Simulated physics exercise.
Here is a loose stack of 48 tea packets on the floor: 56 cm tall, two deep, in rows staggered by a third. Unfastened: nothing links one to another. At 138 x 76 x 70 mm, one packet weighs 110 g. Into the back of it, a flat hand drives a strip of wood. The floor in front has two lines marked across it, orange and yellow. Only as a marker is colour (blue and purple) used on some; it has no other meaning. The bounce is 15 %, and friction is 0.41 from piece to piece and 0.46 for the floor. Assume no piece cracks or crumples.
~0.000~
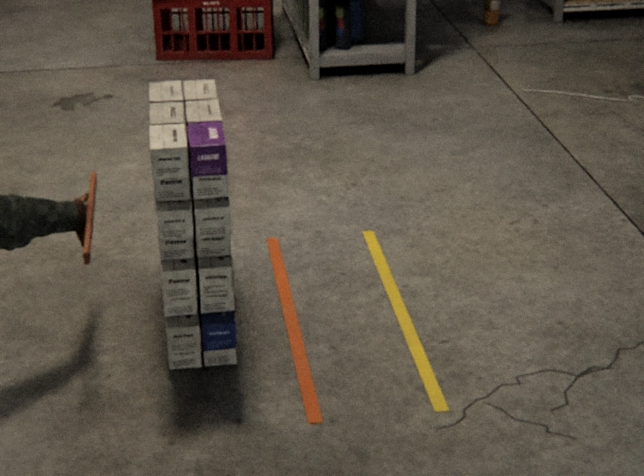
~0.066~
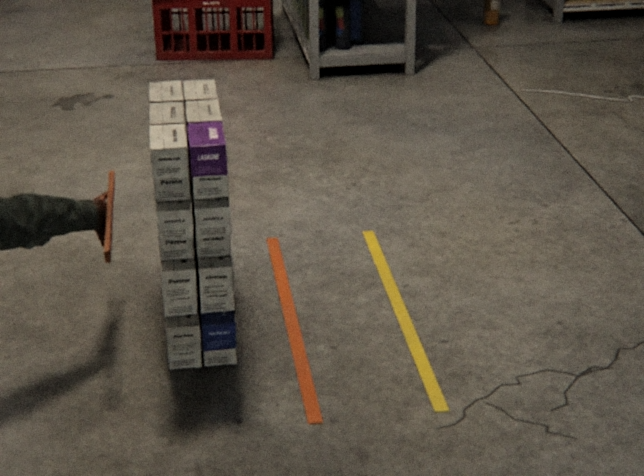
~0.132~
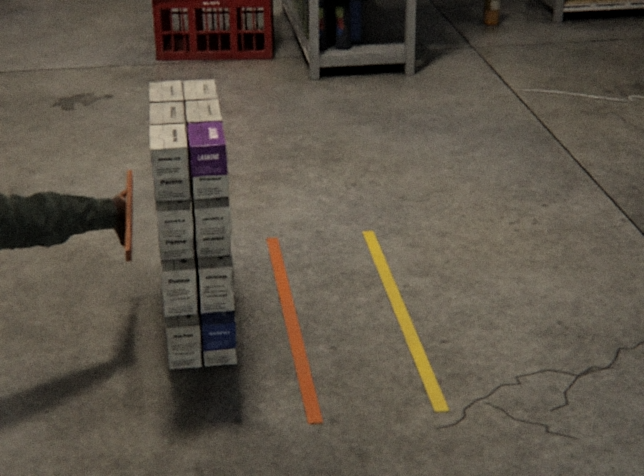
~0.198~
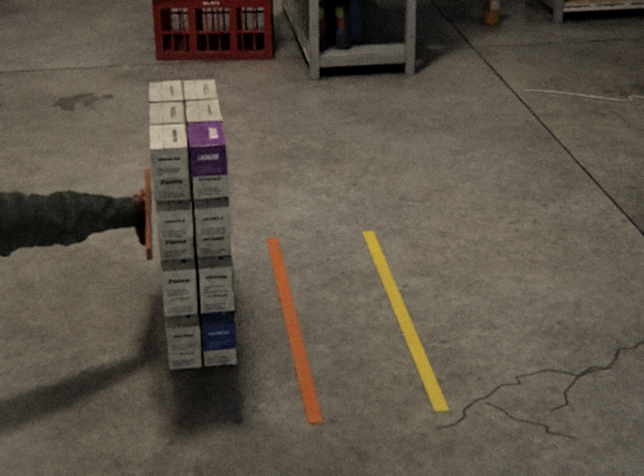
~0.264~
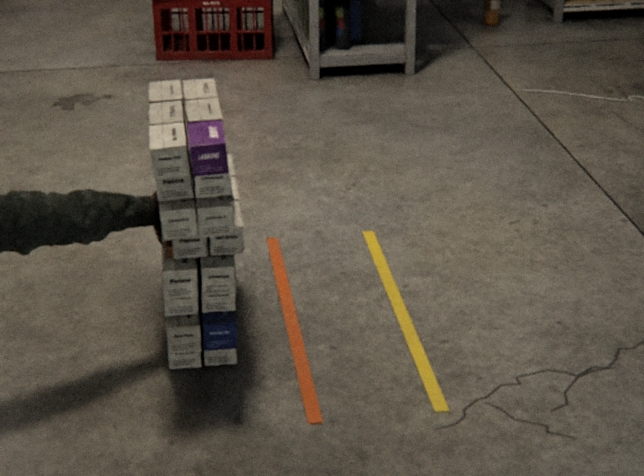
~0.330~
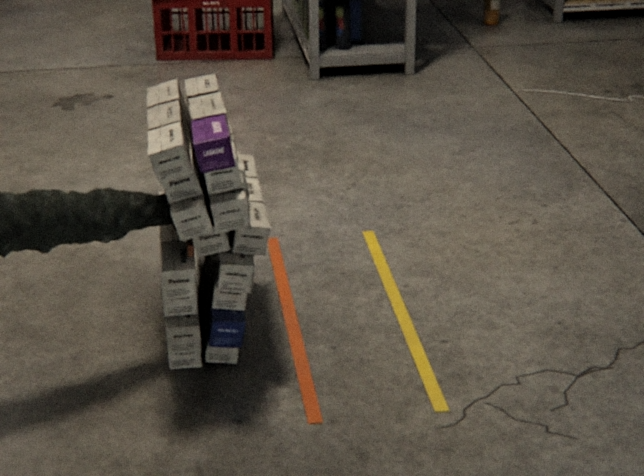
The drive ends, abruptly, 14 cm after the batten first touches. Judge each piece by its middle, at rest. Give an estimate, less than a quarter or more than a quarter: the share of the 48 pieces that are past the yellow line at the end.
Less than a quarter.
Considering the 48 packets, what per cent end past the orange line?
Share past the line: Some 35 %.
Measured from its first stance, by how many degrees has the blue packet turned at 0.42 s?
Near 25 degrees from how it began.
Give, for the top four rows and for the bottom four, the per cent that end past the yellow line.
I'd put the top at 10 per cent and the bottom at 0 per cent.
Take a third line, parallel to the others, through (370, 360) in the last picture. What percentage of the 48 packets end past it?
Around 15 percent of them.
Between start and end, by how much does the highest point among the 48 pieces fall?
I'd put it at around 20 cm.
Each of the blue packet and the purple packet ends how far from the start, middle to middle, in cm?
Net shift, middle to middle: Blue 18 cm, purple 60 cm.
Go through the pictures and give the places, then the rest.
In the first picture (each place is the centre of the face we see best), batten (87, 259) 15 cm from the stack; orange line, near end, (302, 365); yellow line, near end, (419, 355); blue packet (220, 337); purple packet (209, 161); all in place.
The second picture shows batten (107, 257) 10 cm from the stack; purple packet (209, 161).
The third picture shows batten (128, 256) 58 mm from the stack; purple packet (209, 161).
The fourth picture shows batten (149, 254) 15 mm from the stack; purple packet (209, 161).
The fifth picture shows batten (170, 253) 29 mm in; purple packet (209, 160); 17 have shifted.
The sixth picture shows batten (191, 251) 7 cm in; orange line, near end, (302, 365); yellow line, near end, (419, 355); blue packet (227, 335) tilted 9°; purple packet (215, 156) tilted 9°; steepest lean 14°, the packet at (191, 122); 36 have shifted.
By 0.42 s, none of the 48 packets past the yellow line, 35 disturbed; blue packet tilted 25°; purple packet tilted 20°.
By 0.56 s, none of the 48 packets past the yellow line, 35 disturbed; blue packet tilted 63°, 28 mm lower; purple packet tilted 45°, 13 cm lower.
By 0.78 s, 4 of the 48 packets past the yellow line; purple packet on its side; blue packet on its side.
When it is over (1.6 s), 4 of the 48 packets past the yellow line; purple packet on its side; blue packet on its side. That is 8 per cent. In pixels of the last frame, middles, purple packet near (366, 361), blue packet near (293, 341).
